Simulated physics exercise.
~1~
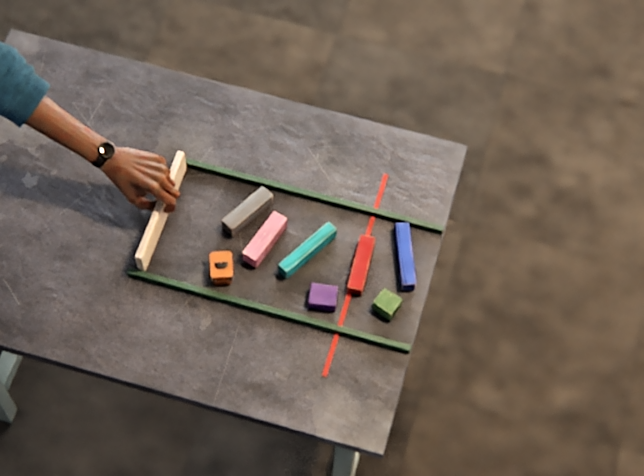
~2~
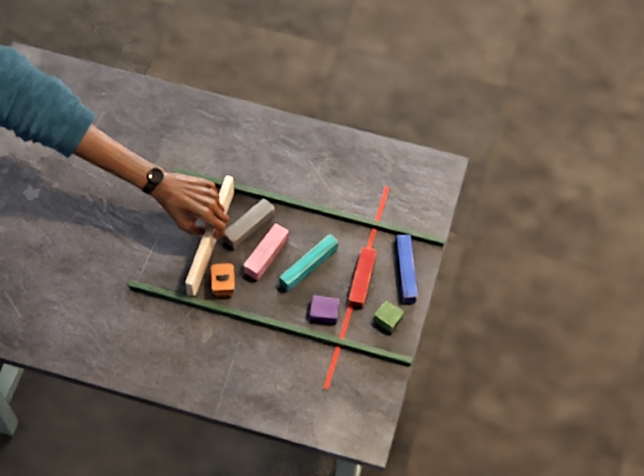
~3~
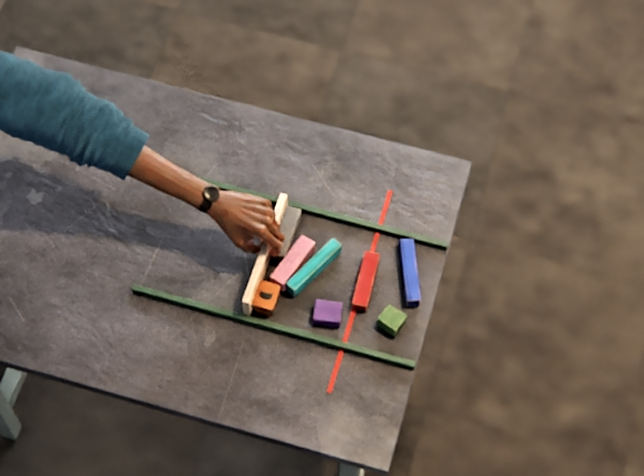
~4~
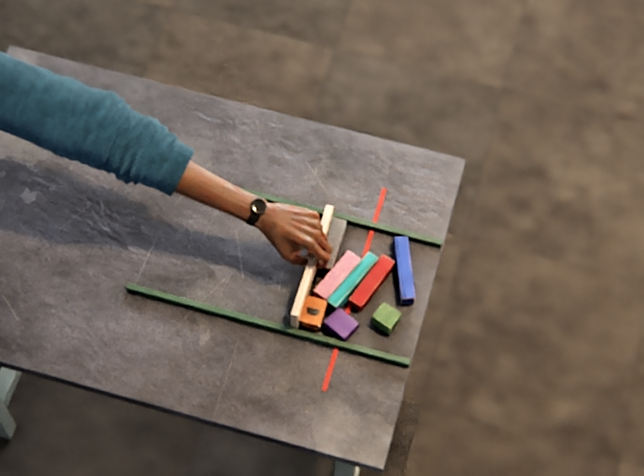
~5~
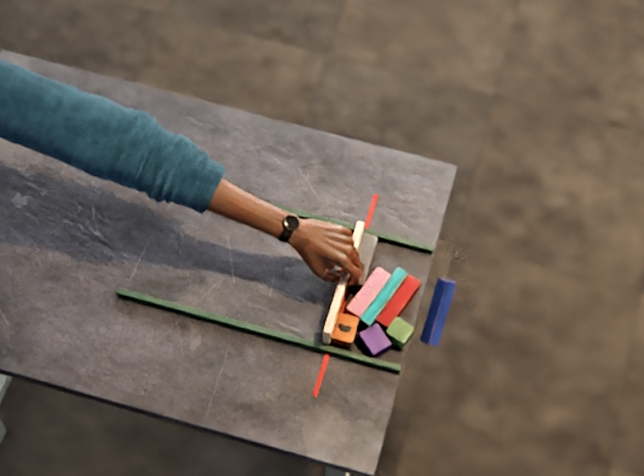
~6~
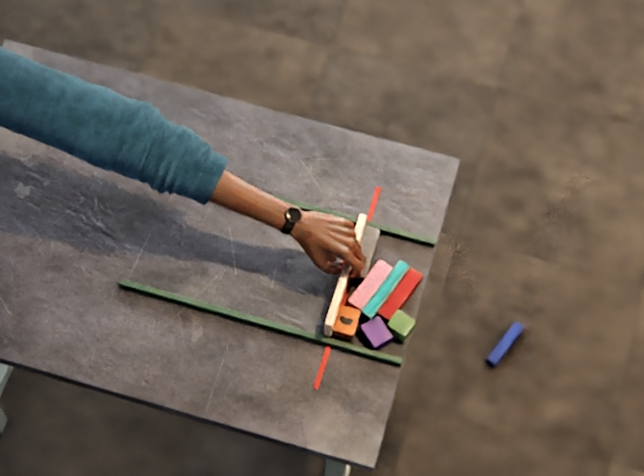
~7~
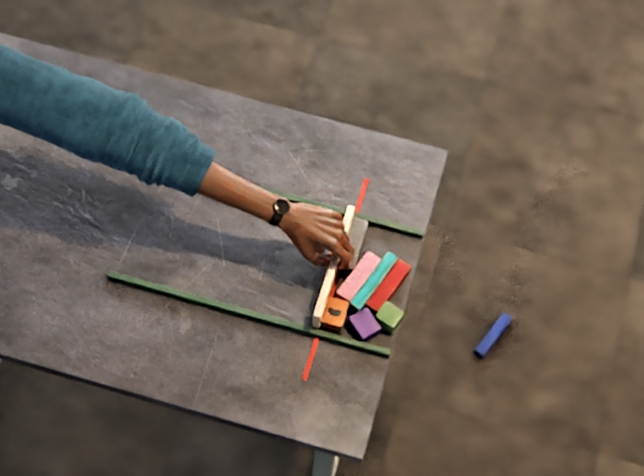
A hand slid an upright wooden board rightward across a gray table, bunching the colorful sticks and blocks together until the board reached the red line, and the blue stick dropped off the right edge onto the floor while the others stayed on the table.
